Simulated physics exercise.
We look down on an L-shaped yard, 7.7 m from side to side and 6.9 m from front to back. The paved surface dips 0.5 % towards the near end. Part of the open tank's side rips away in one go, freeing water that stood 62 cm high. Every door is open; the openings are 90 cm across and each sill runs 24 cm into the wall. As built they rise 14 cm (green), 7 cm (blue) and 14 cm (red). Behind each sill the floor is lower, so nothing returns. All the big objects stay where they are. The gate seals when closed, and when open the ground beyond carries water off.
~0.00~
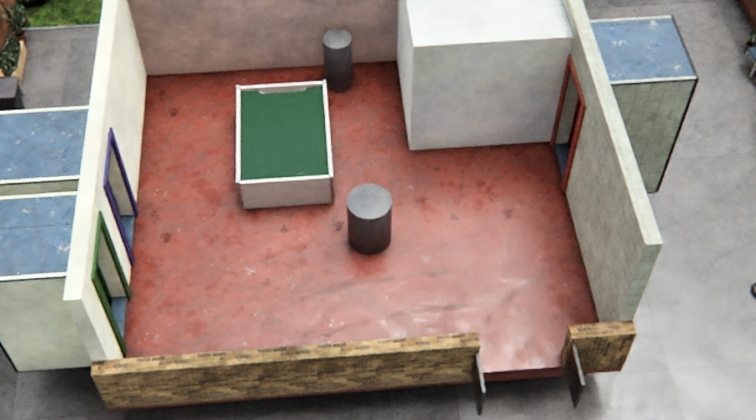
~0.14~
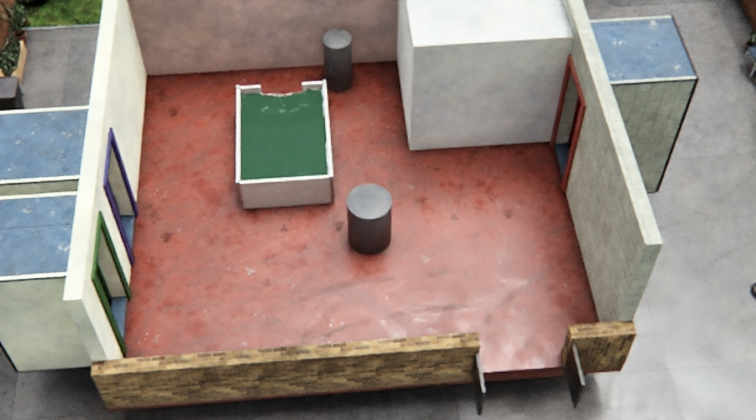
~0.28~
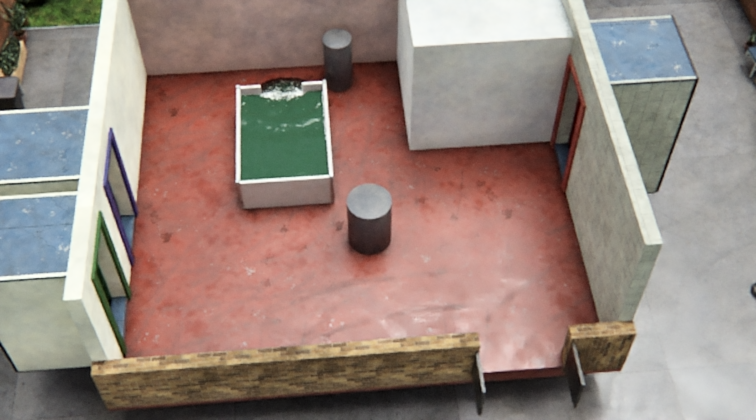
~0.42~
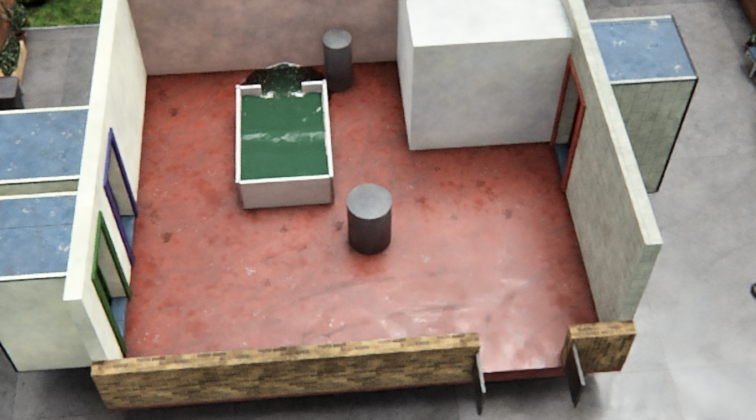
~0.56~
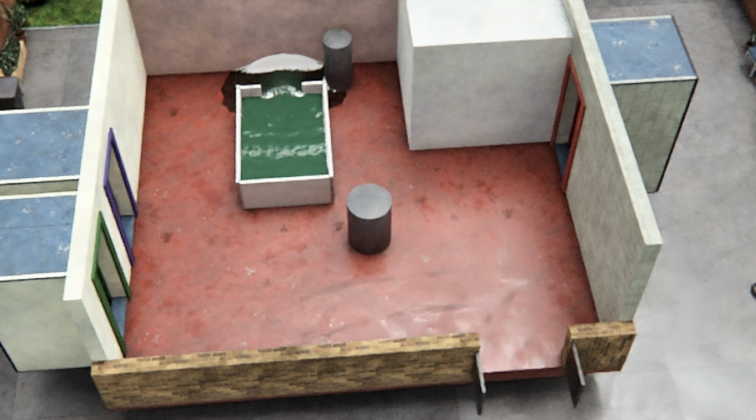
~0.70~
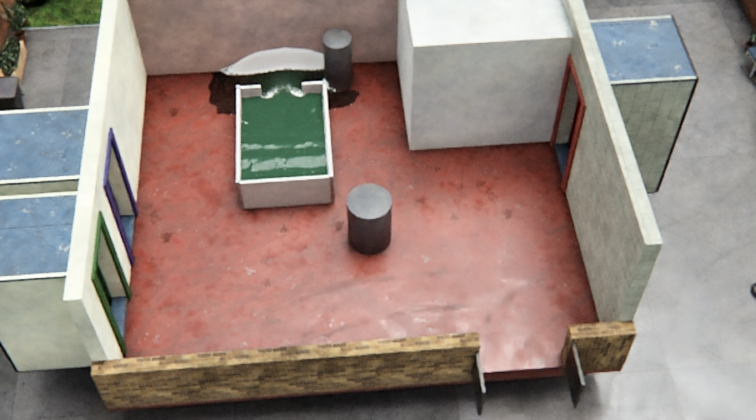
Green water bursting through a gap in an open tank's far side, splashing the back wall and spreading across the red floor.
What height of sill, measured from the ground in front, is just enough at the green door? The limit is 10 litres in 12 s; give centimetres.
About 7 cm.
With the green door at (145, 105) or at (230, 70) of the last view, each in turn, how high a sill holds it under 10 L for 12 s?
About 21 and 21 cm.
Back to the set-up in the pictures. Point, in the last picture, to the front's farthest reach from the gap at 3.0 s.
Near (134, 237).
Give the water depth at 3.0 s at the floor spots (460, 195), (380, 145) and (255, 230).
About 0, 6 and 0 cm.
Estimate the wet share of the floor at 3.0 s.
Some 25 per cent of it.
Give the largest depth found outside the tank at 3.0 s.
About 29 cm.
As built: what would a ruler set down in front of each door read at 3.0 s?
In cm: Green 0, blue 1, red 0.
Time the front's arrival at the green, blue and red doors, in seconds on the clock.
Arrival: Green 4.0 s, blue 3.0 s, red not in the 12 s.
After 1.4 s water covers 10 % of the floor, deepest (40 cm) near (284, 75); it has not reached the green door.
After 3.0 s water covers 25 % of the floor, deepest (29 cm) near (284, 75); it has not reached the green door.
After 12.0 s water covers 90 % of the floor, deepest (9 cm) near (122, 386); 8 cm at the green door, 0 litres in over its 14 cm sill.
At the green door as built, the water arrived by 4.0 s and peaked near 10 cm at 9.8 s.
With a sill of 5.5 cm, 20 litres would have come in within the 12 s; with 7.5 cm, 6 litres. So under 10 litres takes about 7 cm.
